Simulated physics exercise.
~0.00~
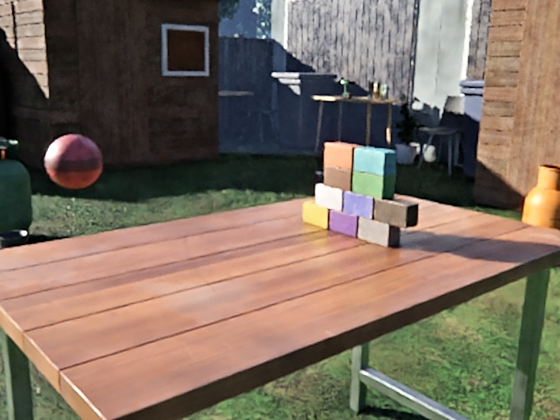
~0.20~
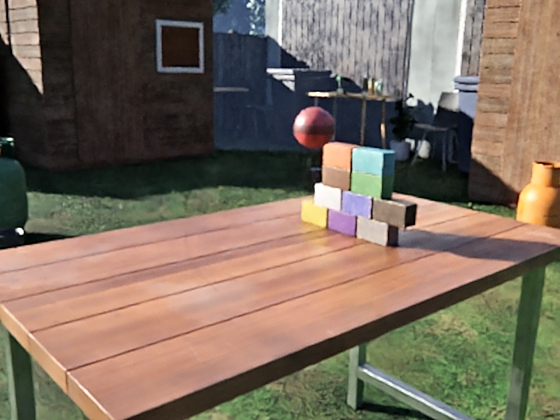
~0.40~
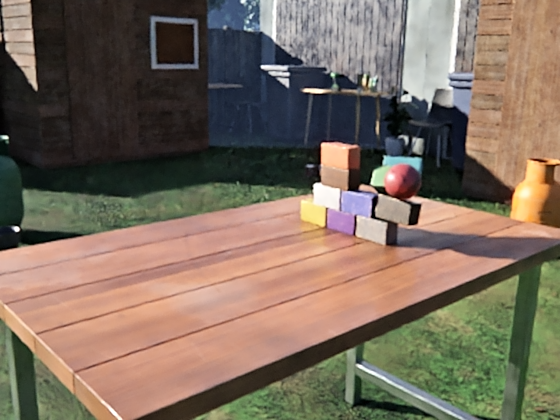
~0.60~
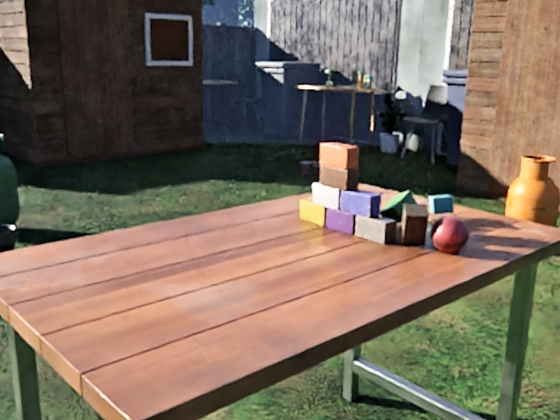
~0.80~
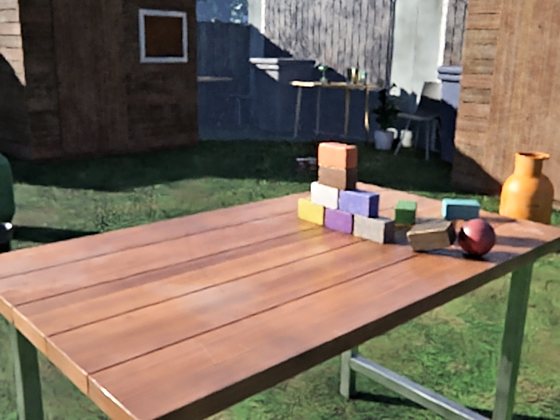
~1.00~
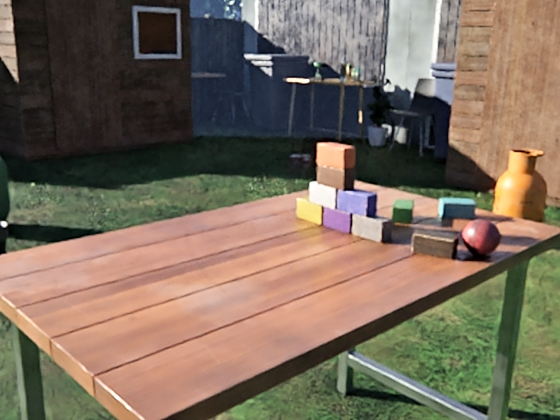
A red ball flies in from the left above a wooden table on a sunlit lawn, seen from slightly above, with sheds, a fence and an orange vase behind. Near the table's far side stands a stepped pile of coloured blocks, orange and turquoise on top. The ball reaches the top of the pile and drops on its right side, knocking the turquoise, green and black blocks loose. They tumble down to the right as the ball lands and rolls a little further. It stops beside the three toppled blocks, while the orange, brown, white and lower blocks still stand.
